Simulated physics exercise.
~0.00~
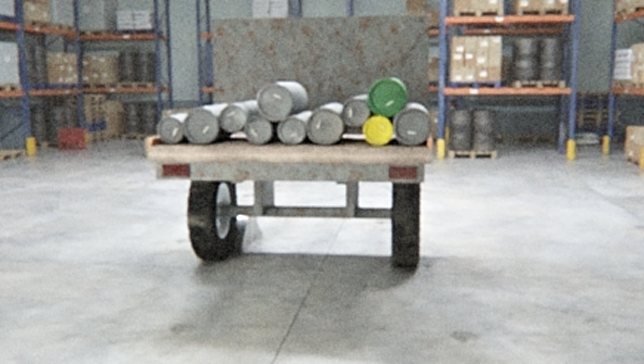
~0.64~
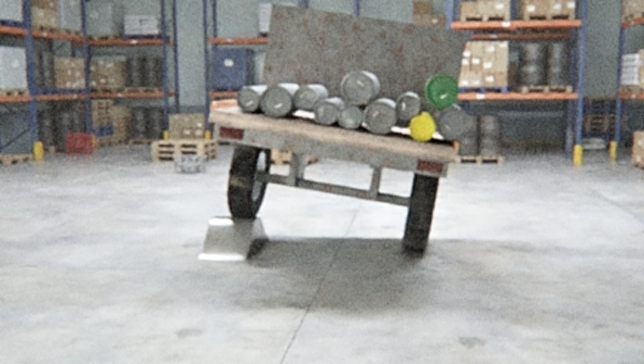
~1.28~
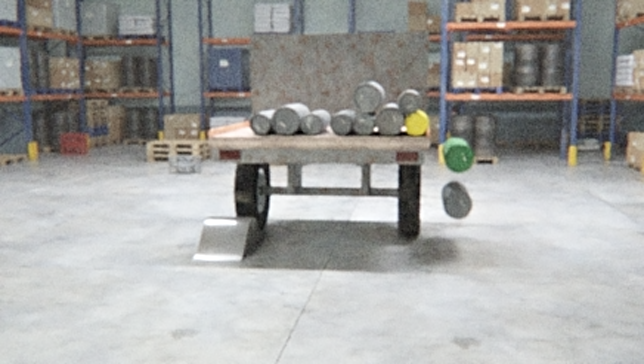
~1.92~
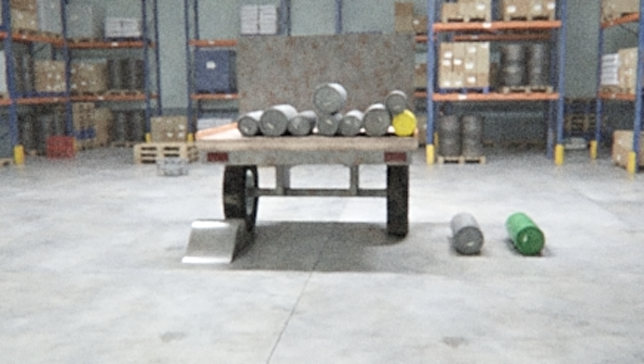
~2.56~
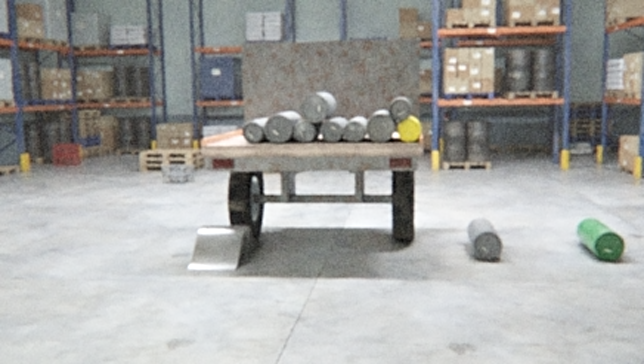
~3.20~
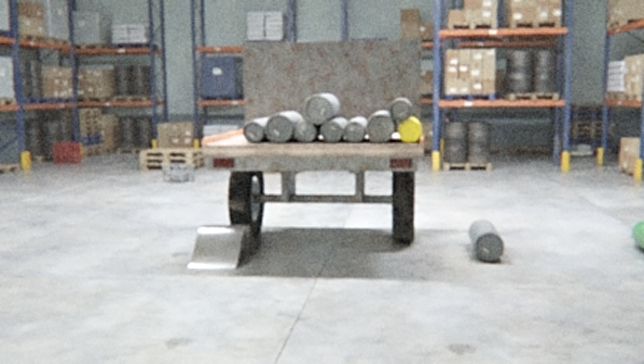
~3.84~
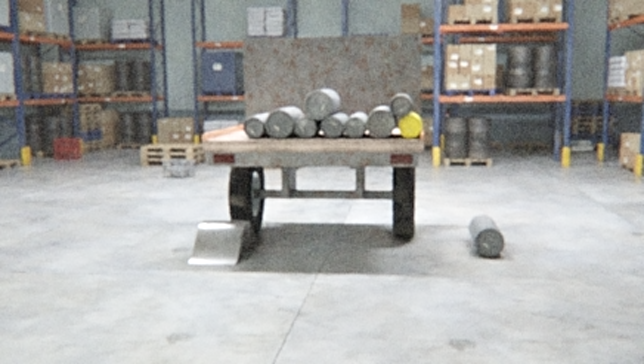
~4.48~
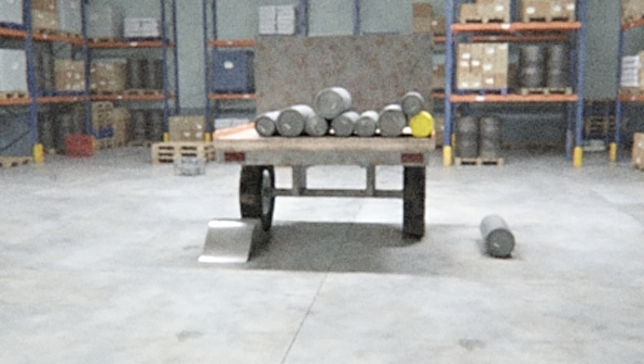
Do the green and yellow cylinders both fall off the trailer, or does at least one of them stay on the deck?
One of them stays on. The green cylinder falls off the right side, while the yellow one remains on the deck.
A flat trailer loaded with loose cylinders tips to the right as its left wheel rides over a hump, then levels. A green and a grey cylinder drop off the right side; the green rolls out of view, the grey stays on the floor, and the yellow remains aboard.
